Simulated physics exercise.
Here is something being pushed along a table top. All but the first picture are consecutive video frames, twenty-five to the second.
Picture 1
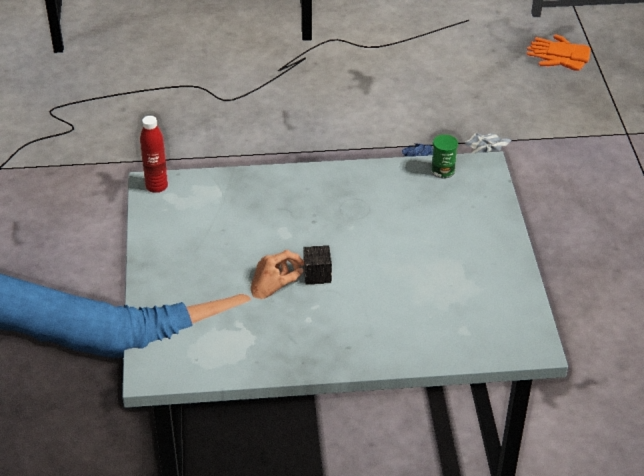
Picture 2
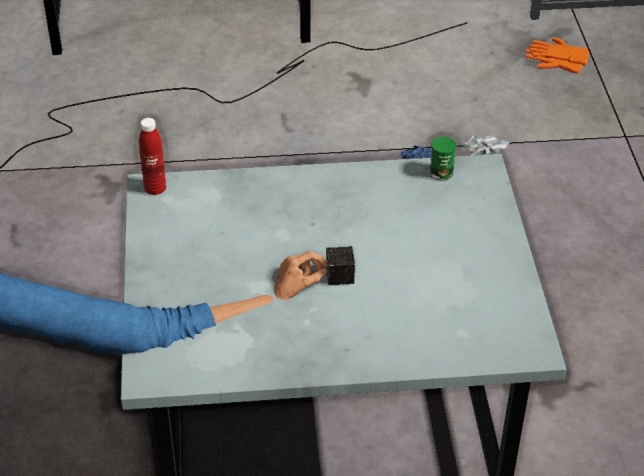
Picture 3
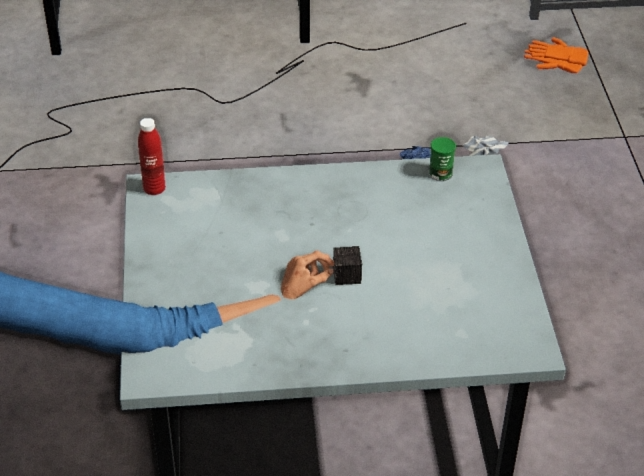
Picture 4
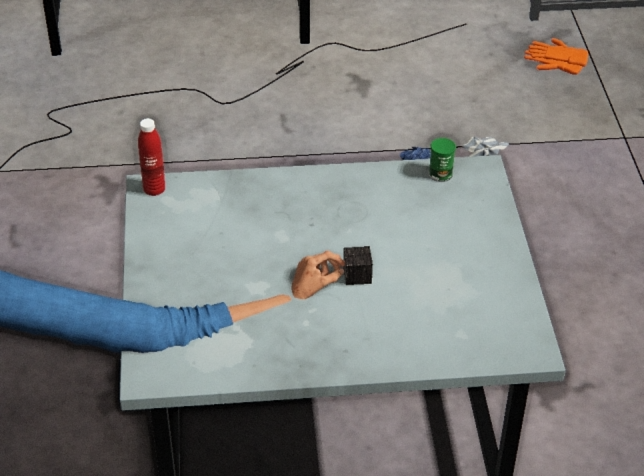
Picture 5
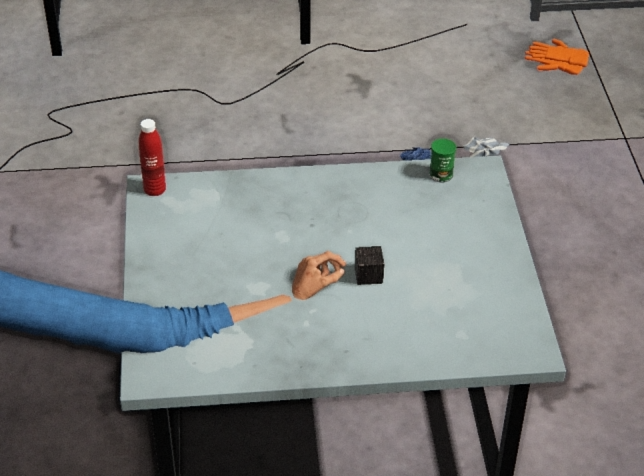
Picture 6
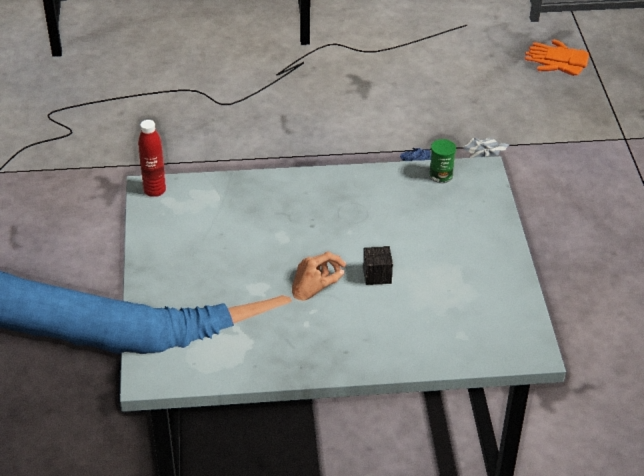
On a pale table top in a concrete-floored room, with a red bottle and a green can near the far edge, a blue-sleeved arm pushes a small black block to the right. The hand then stays still while the block slides on rightward, opening a small gap between them.
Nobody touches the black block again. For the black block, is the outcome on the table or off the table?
The black block remains on top.
Then, 0.10 s after the last picture, black block slid about its own width near (389, 265).
Then, 0.20 s after the last picture, black block resting near (390, 265).
At rest, moved from the start, black block. Seen from the same camera at the end, black block near (390, 265).
